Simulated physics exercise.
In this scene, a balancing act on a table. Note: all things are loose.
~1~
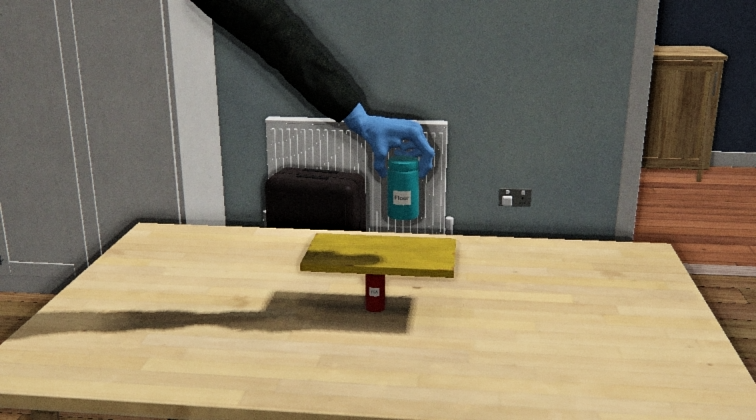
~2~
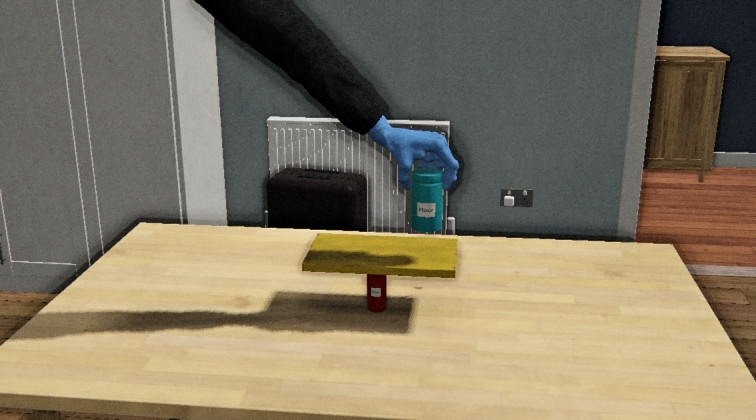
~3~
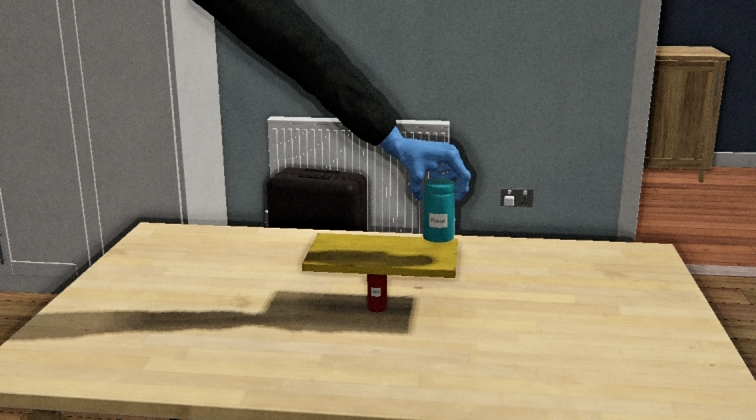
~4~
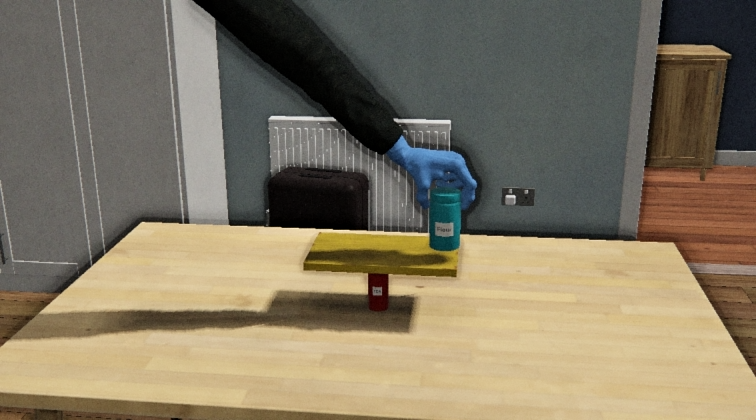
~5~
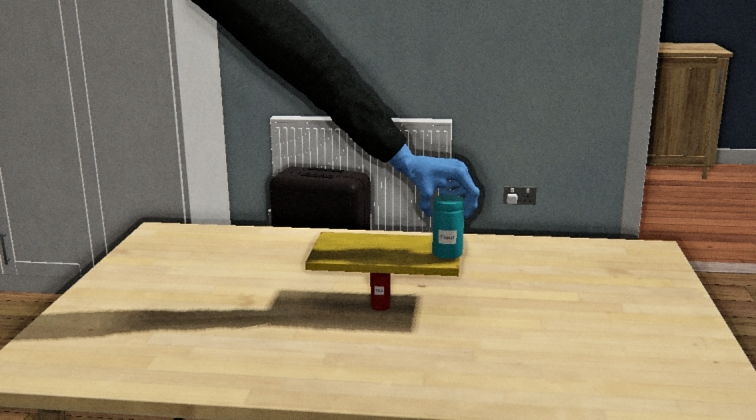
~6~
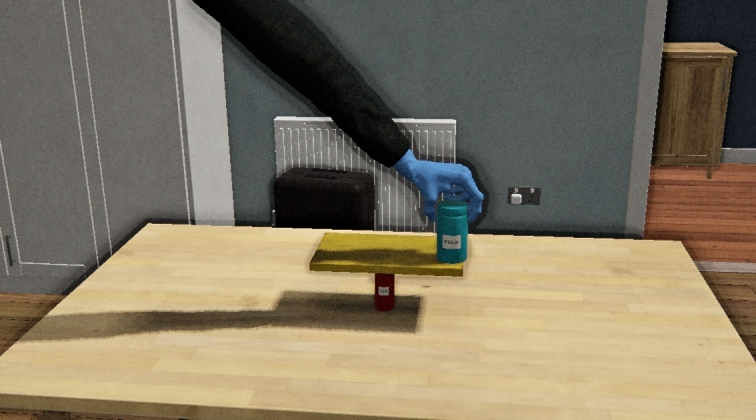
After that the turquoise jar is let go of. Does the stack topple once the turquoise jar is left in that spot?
My guess is the stack will not be secure.
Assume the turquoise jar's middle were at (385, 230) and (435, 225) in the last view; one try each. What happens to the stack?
Try one: The stack remains standing; try two: The stack collapses.
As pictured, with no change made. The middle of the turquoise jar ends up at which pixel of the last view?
Roughly at pixel (516, 309).
Then, 0.40 s after the last picture, turquoise jar now fallen; yellow board tipped 50° from how it was.
Then, 0.60 s after the last picture, red shaker and yellow board now fallen.
By the end, fallen, turquoise jar, red shaker and yellow board. Seen from the same camera at the end, turquoise jar near (516, 309). The stack gives way.
